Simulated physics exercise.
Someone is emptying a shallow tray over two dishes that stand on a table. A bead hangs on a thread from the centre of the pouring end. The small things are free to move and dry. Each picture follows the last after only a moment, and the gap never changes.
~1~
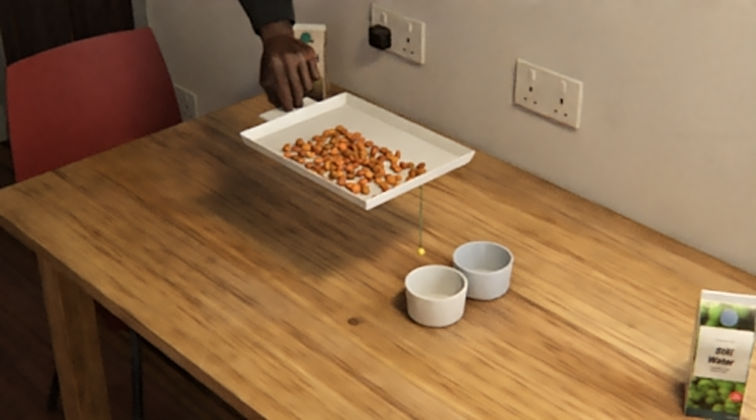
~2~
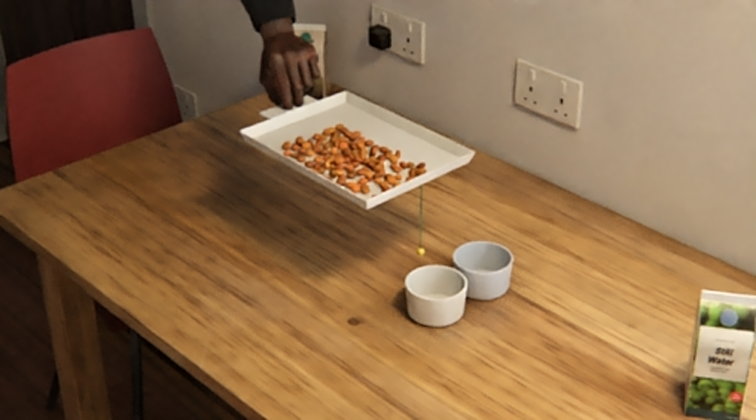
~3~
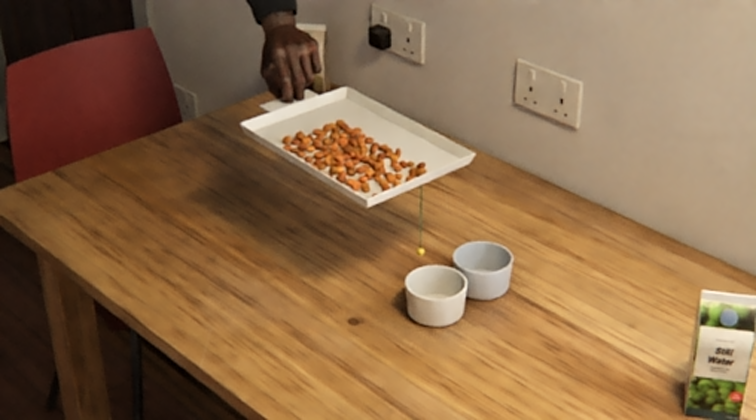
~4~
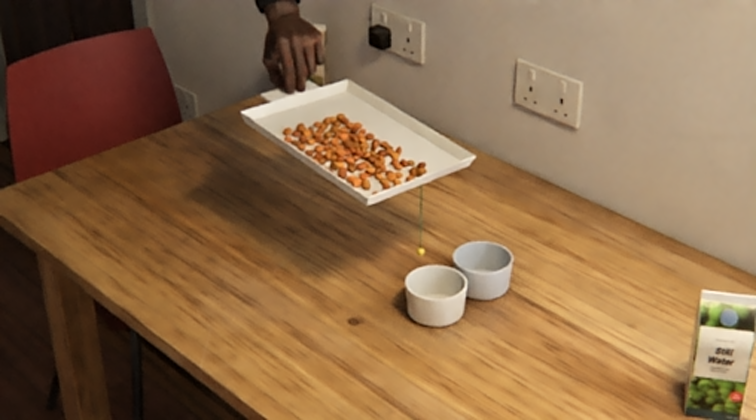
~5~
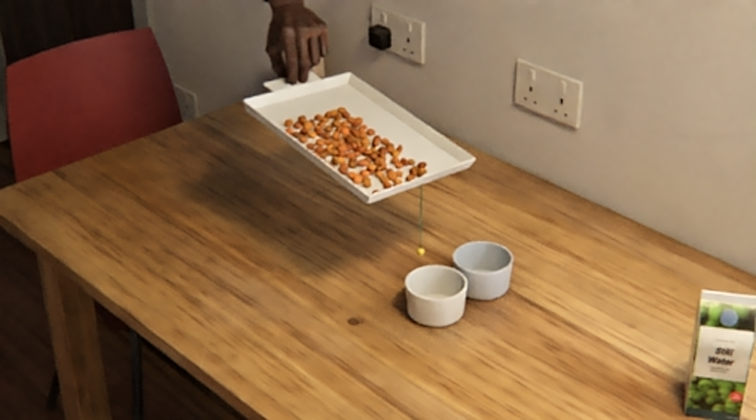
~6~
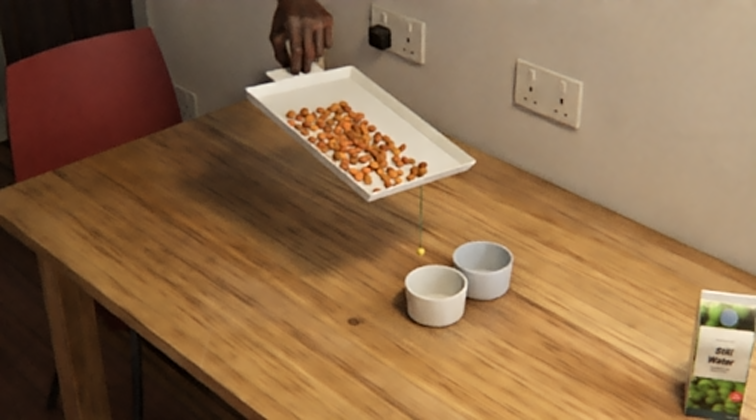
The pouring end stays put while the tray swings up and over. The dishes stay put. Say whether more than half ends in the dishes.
I expect the dishes to end up with a lesser share of the load.
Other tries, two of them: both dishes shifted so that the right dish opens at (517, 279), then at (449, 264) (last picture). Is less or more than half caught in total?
Taking the places in turn, it's shy of half and then shy of half.
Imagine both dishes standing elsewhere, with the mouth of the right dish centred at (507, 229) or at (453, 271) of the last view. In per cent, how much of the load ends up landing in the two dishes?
70% for the first placement, 10% for the second.
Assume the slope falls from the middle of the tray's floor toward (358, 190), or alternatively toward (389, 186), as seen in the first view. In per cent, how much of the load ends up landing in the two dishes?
Respectively 0 % and 20 %.
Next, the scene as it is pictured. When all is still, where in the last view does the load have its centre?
(467, 268).
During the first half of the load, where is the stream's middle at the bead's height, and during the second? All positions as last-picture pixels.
Initially about (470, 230); subsequently about (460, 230).
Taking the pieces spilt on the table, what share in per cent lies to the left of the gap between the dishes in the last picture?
About 50 %.
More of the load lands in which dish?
The fuller one is the right side.
Shortly afterwards, tray tipped steeply; all but a few on the tray; a little in the air.
Next, tray tipped right over; a little on the tray; only a few in the left dish; near a quarter in the right dish; near half outside both; near a quarter in the air.
Some moments later, tray tipped past a quarter turn; only a few in the left dish; near a third in the right dish; near two thirds outside both.
In the end, tray tipped past a quarter turn; only a few in the left dish; near a third in the right dish; near two thirds outside both.
